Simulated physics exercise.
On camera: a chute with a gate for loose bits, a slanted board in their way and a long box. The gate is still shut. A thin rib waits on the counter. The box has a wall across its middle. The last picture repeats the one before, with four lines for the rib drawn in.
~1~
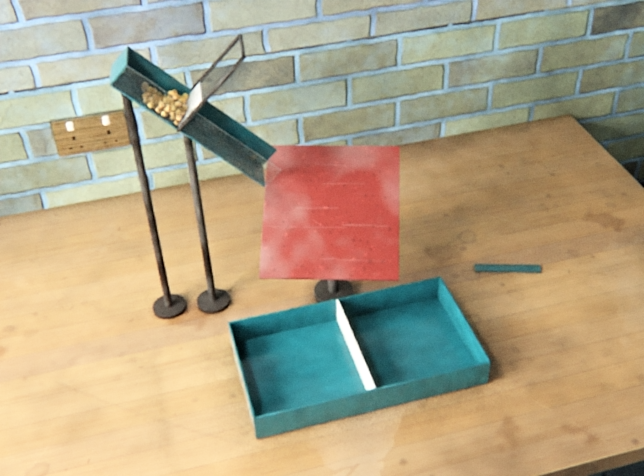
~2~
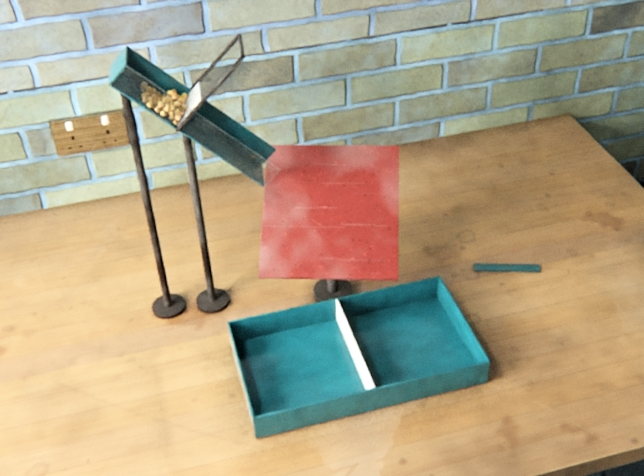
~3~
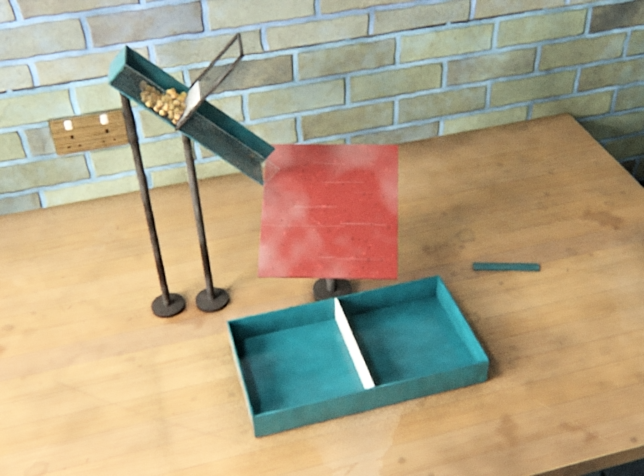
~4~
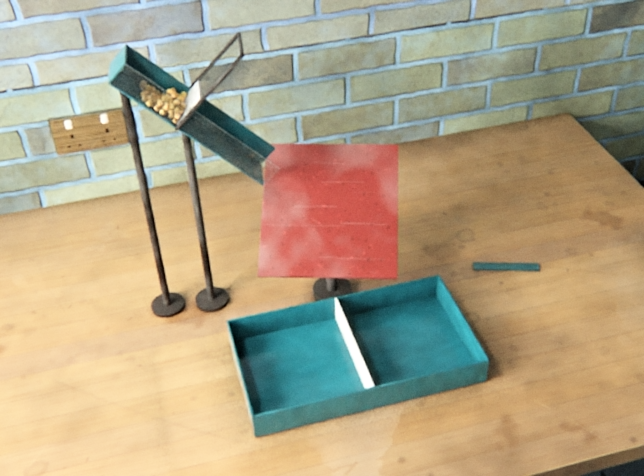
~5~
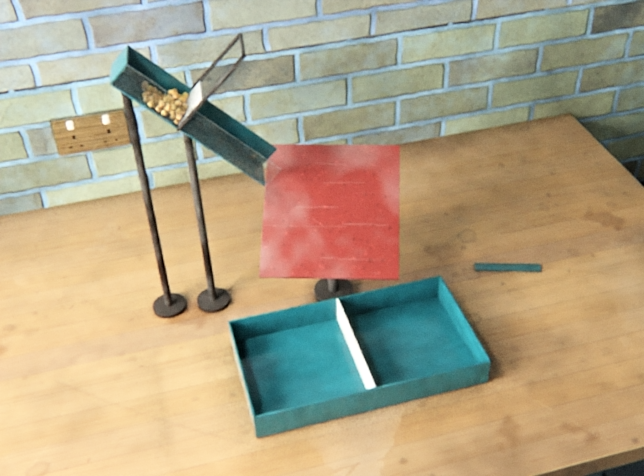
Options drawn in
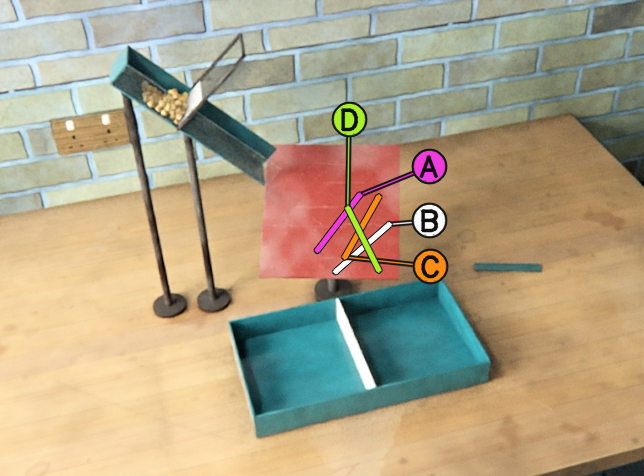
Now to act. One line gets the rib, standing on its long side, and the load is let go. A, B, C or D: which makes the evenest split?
Choose D.
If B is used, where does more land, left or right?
The left half.
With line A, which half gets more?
More lands on the left.
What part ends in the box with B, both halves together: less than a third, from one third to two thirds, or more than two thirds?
More than two thirds.
On the marked copy, line A from (359, 195) to (317, 250); line B from (389, 224) to (335, 271); line C from (378, 196) to (344, 257); line D from (347, 208) to (378, 270).
For line A, of what is caught, nearly all in the left half, a small part in the right.
For line B, of what is caught, nearly all in the left half, a stray few in the right.
For line C, of what is caught, nearly all in the left half, a small part in the right.
For line D, of what is caught, about a third in the left half, about two thirds in the right.
